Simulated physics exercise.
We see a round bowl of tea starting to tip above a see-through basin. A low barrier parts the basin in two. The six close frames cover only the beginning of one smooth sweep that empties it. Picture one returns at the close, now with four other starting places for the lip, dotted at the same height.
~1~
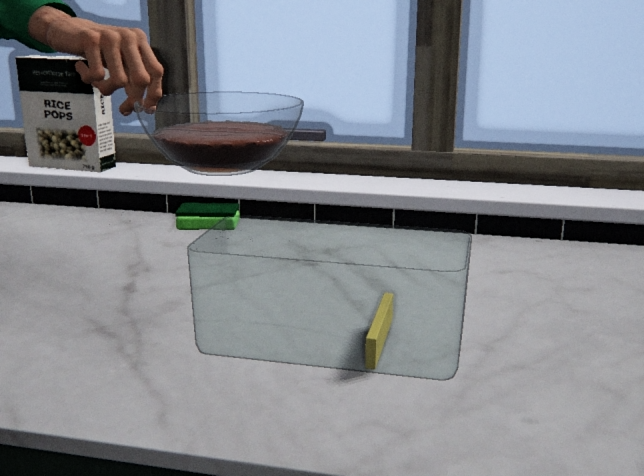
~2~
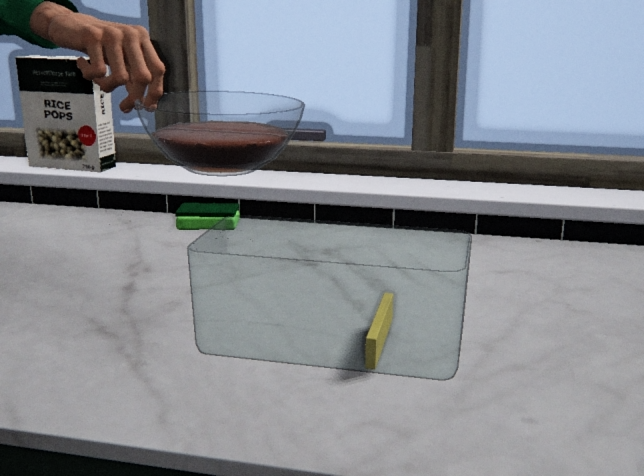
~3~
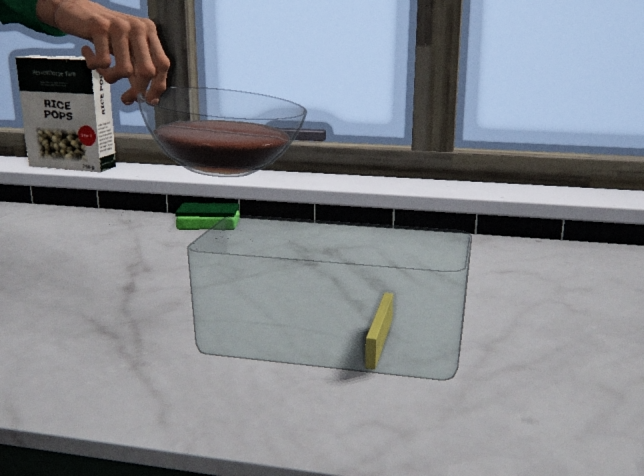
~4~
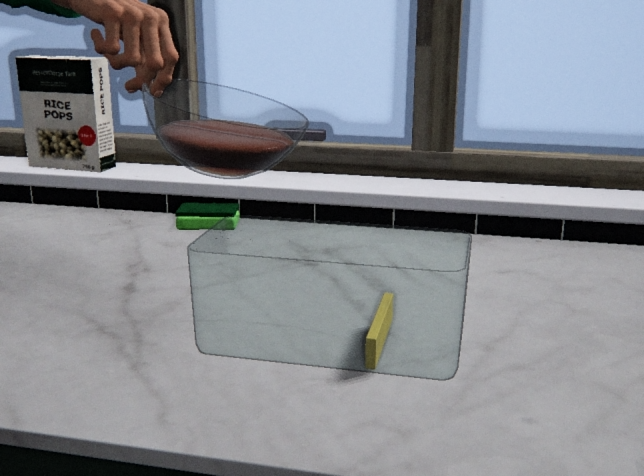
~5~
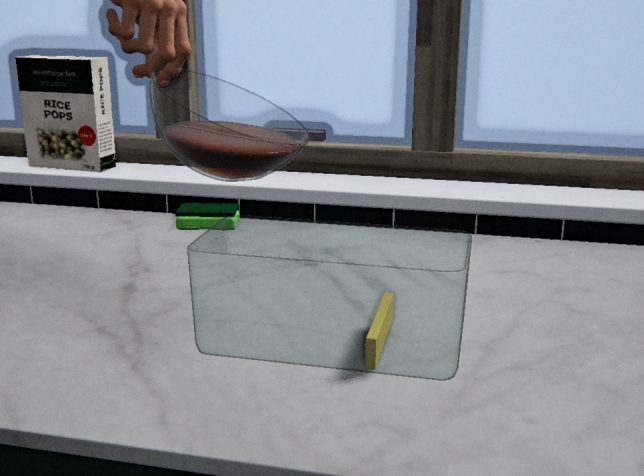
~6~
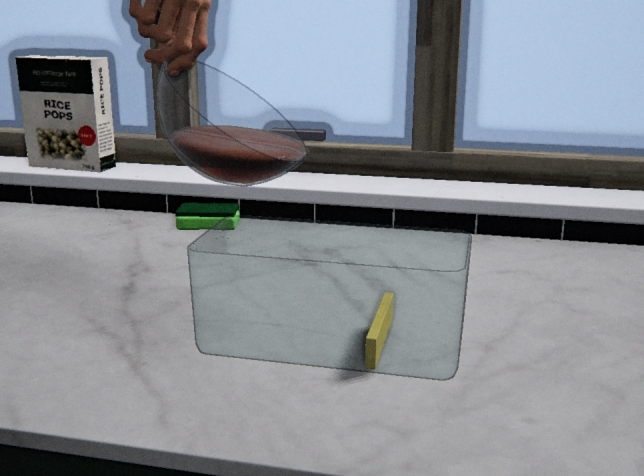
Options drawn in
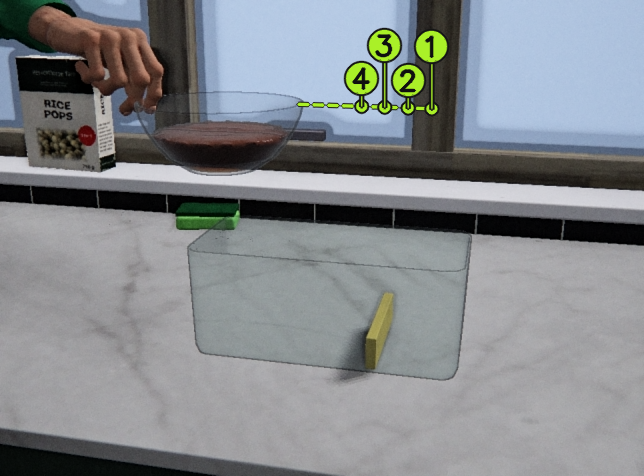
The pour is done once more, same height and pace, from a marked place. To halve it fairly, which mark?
Choose 4.
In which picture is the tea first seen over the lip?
In picture 6.
On the marked copy, 1 at (431, 108); 2 at (408, 108); 3 at (384, 107); 4 at (361, 106).
Choosing 1, about 26 % ends left of the wall and 64 % right of it; 10 % is lost outside.
Choosing 2, about 26 % ends left of the wall and 72 % right of it.
Choosing 3, about 37 % ends left of the wall and 59 % right of it; 4 % is lost outside.
Choosing 4, about 49 % ends left of the wall and 49 % right of it.
